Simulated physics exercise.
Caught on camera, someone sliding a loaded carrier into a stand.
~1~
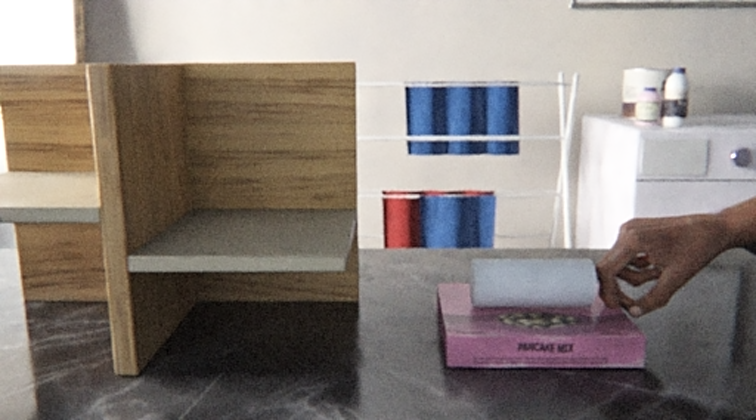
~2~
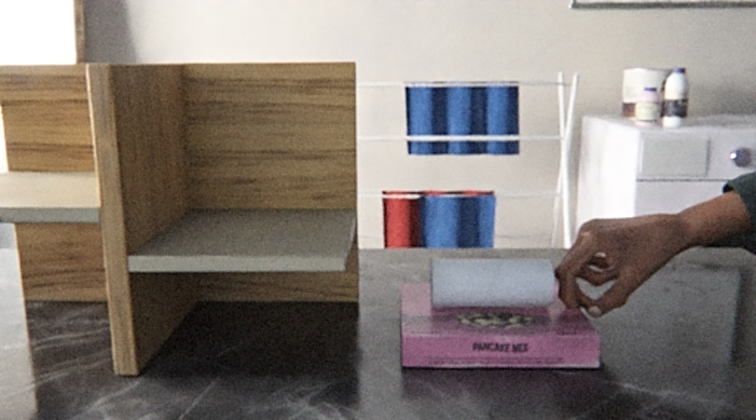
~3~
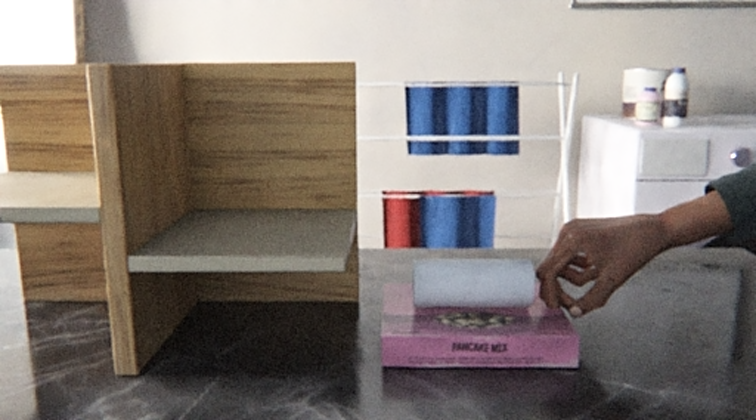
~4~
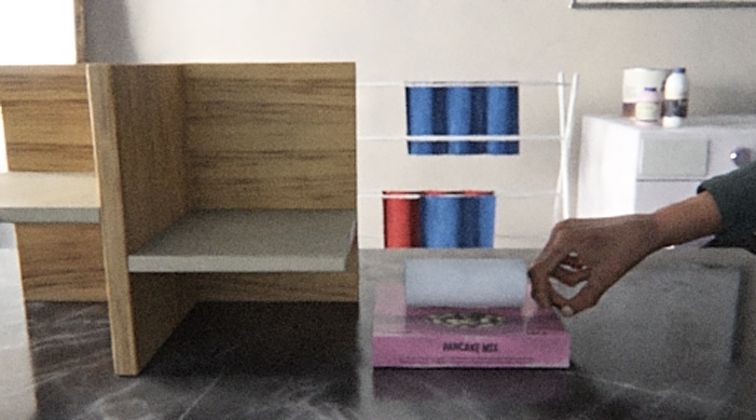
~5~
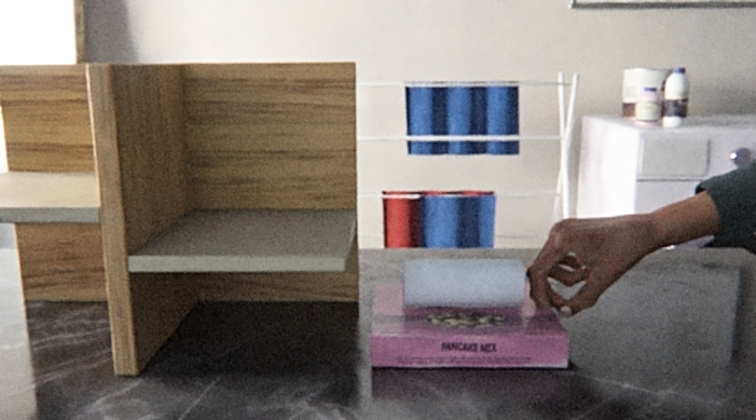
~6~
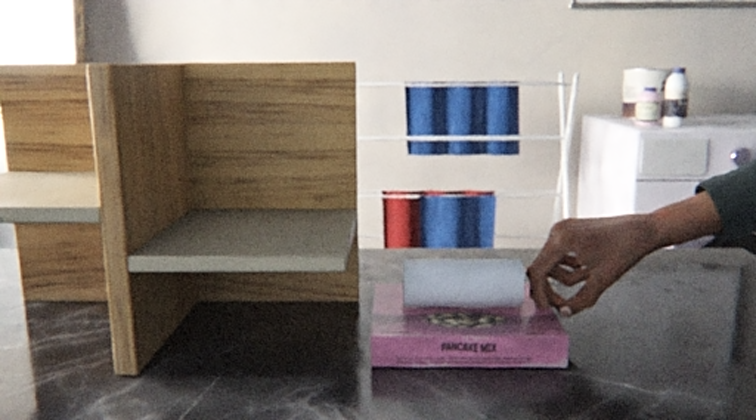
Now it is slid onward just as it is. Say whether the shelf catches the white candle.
As it turns out, the white candle rides in untouched.
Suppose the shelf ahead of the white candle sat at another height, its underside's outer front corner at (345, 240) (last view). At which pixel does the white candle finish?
Close to (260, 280).
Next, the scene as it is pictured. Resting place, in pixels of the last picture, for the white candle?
Around (264, 283).
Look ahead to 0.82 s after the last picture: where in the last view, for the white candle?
Around (381, 283).
Then, 0.82 s later than the last frame, white candle riding along near (381, 284).
When it is over, the white candle passes below, near (264, 283).
